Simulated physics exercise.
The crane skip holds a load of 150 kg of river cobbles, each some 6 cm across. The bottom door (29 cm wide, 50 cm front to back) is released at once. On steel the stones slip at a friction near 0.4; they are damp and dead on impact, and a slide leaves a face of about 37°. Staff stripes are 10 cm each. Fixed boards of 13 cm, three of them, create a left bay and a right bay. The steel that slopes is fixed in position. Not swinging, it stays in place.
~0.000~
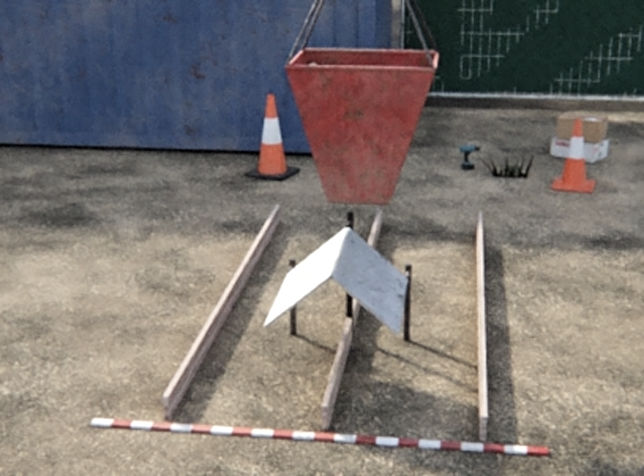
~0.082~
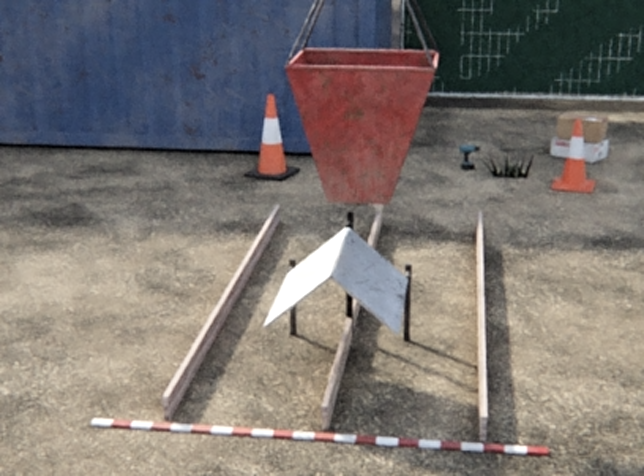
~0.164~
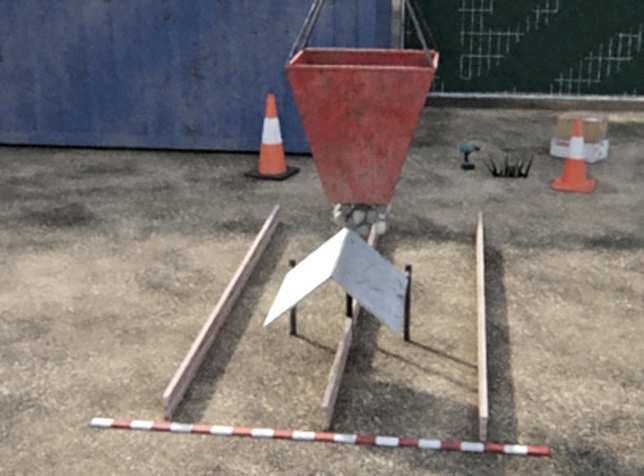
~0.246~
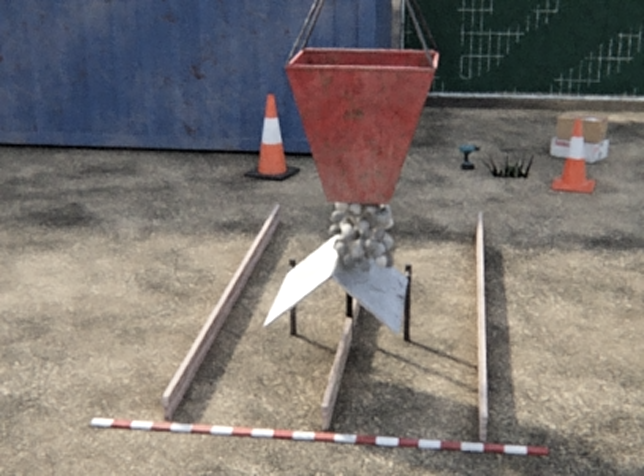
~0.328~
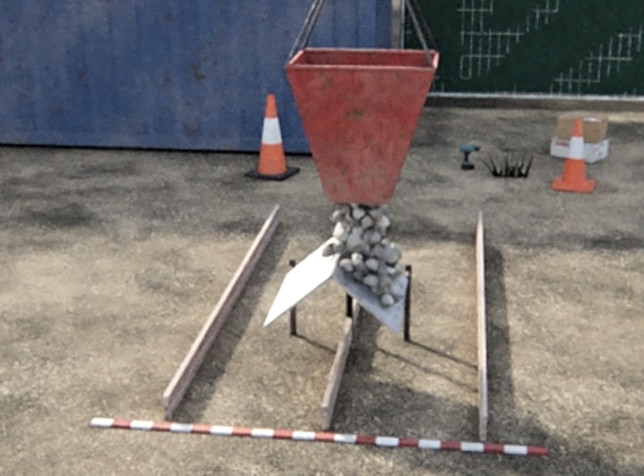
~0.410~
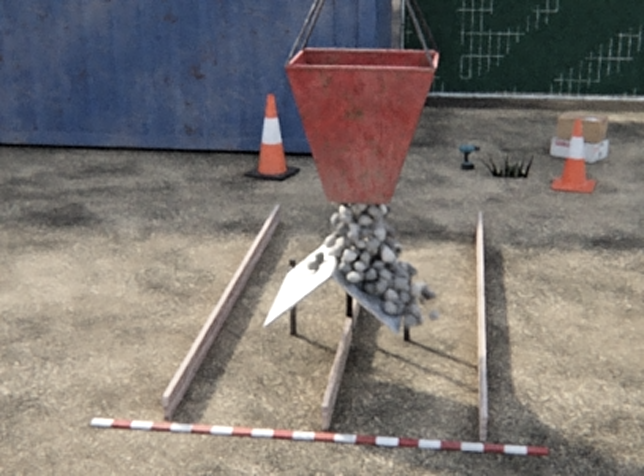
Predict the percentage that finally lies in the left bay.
4 per cent, roughly.
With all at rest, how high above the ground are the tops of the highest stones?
Height at rest: Around 22 cm.
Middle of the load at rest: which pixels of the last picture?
Middle at rest: Roughly (450, 375).
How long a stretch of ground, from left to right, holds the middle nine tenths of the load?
100 cm.
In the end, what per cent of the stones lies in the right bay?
About 80 per cent.
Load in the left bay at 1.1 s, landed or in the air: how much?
At that moment: About 5 %.
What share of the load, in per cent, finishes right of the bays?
Around 15 percent, give or take.
After 0.7 s, 14 % in the crane skip, 37 % on the steel, 1 % falling or lying in the left bay, 47 % falling or lying in the right bay, 1 % falling or lying right of the bays; the stones farthest right are at (499, 370).
After 1.1 s, 0 % in the crane skip, 7 % on the steel, 3 % falling or lying in the left bay, 82 % falling or lying in the right bay, 7 % falling or lying right of the bays; the stones farthest right are at (589, 390).
After 1.7 s, 0 % in the crane skip, 4 % falling or lying in the left bay, 81 % falling or lying in the right bay, 15 % falling or lying right of the bays.
After 2.6 s, 0 % in the crane skip, 4 % falling or lying in the left bay, 81 % falling or lying in the right bay, 15 % falling or lying right of the bays.
After 4.5 s, 0 % in the crane skip, 4 % in the left bay, 81 % in the right bay, 15 % right of the bays.
